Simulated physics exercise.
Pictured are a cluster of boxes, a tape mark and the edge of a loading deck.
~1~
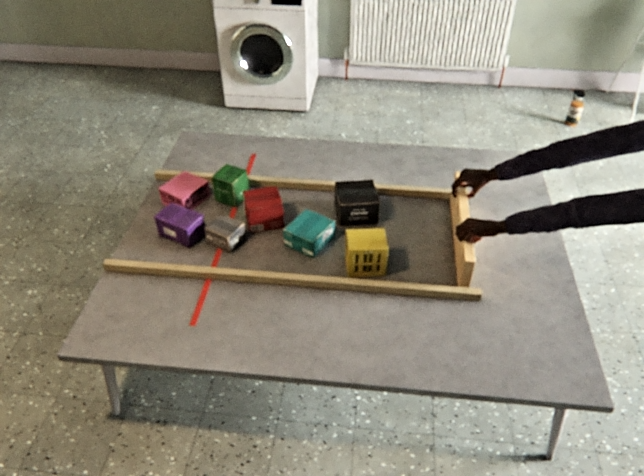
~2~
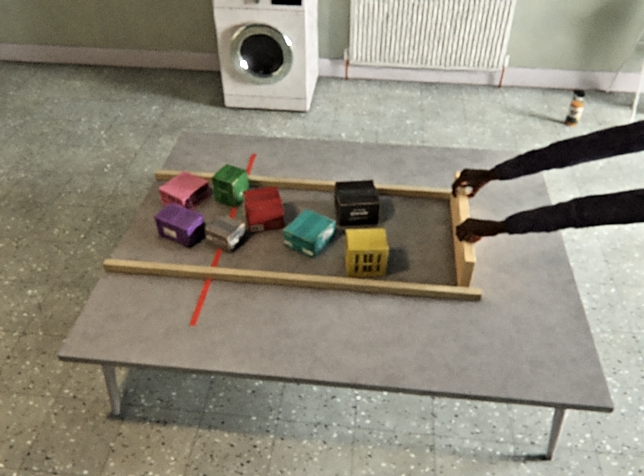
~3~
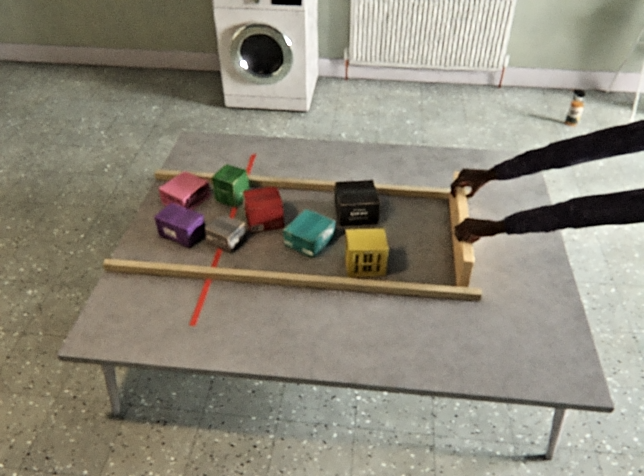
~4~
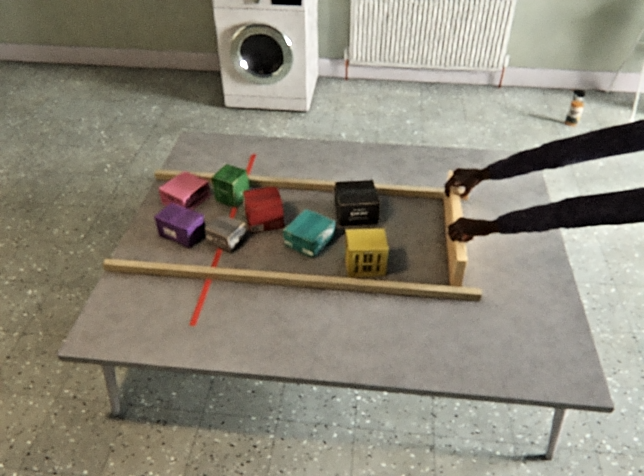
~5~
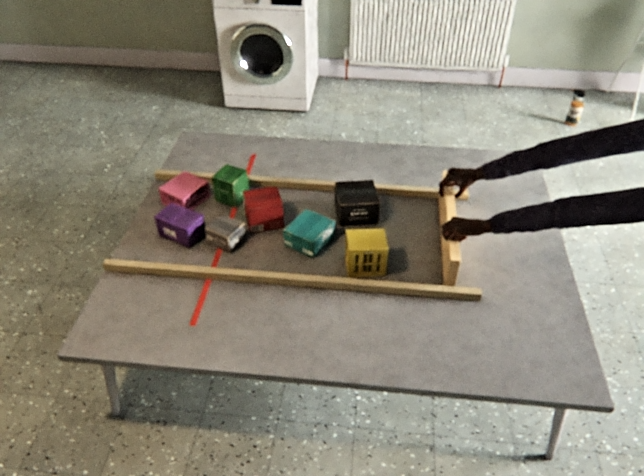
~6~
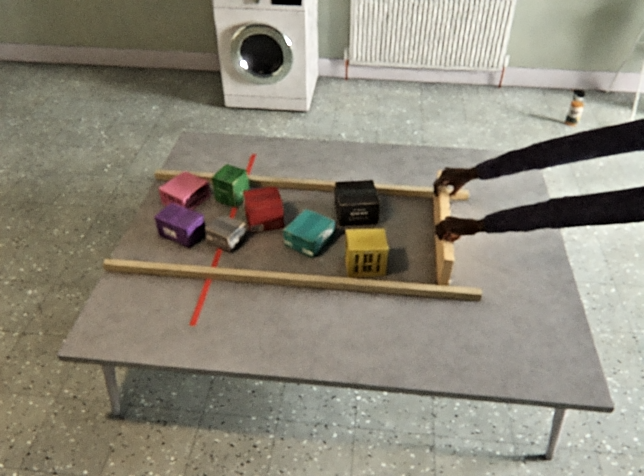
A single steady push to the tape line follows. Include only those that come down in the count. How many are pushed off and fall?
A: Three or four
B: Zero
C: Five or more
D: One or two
(B) Zero.
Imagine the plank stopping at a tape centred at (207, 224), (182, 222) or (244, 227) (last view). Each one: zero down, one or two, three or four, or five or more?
Result per tape, in order - one or two / five or more / none at all.
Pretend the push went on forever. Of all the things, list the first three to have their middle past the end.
I'd say the pink crate leads, followed by the purple tote, then the red box.
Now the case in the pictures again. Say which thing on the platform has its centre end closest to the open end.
That is the pink crate.
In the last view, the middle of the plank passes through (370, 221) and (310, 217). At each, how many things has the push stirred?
Tally: First 2; then 4.
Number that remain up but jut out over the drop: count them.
As for overhanging, the count is 2.
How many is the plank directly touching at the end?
Tally at the end: 3.
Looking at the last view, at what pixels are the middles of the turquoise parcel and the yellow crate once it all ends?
The one named first is at (202, 220), the next at (198, 241).
Early on, none off yet; pink crate at rest near (185, 192); purple tote at rest near (181, 226); green box at rest near (231, 186).
Finally, the number that fall off is zero.
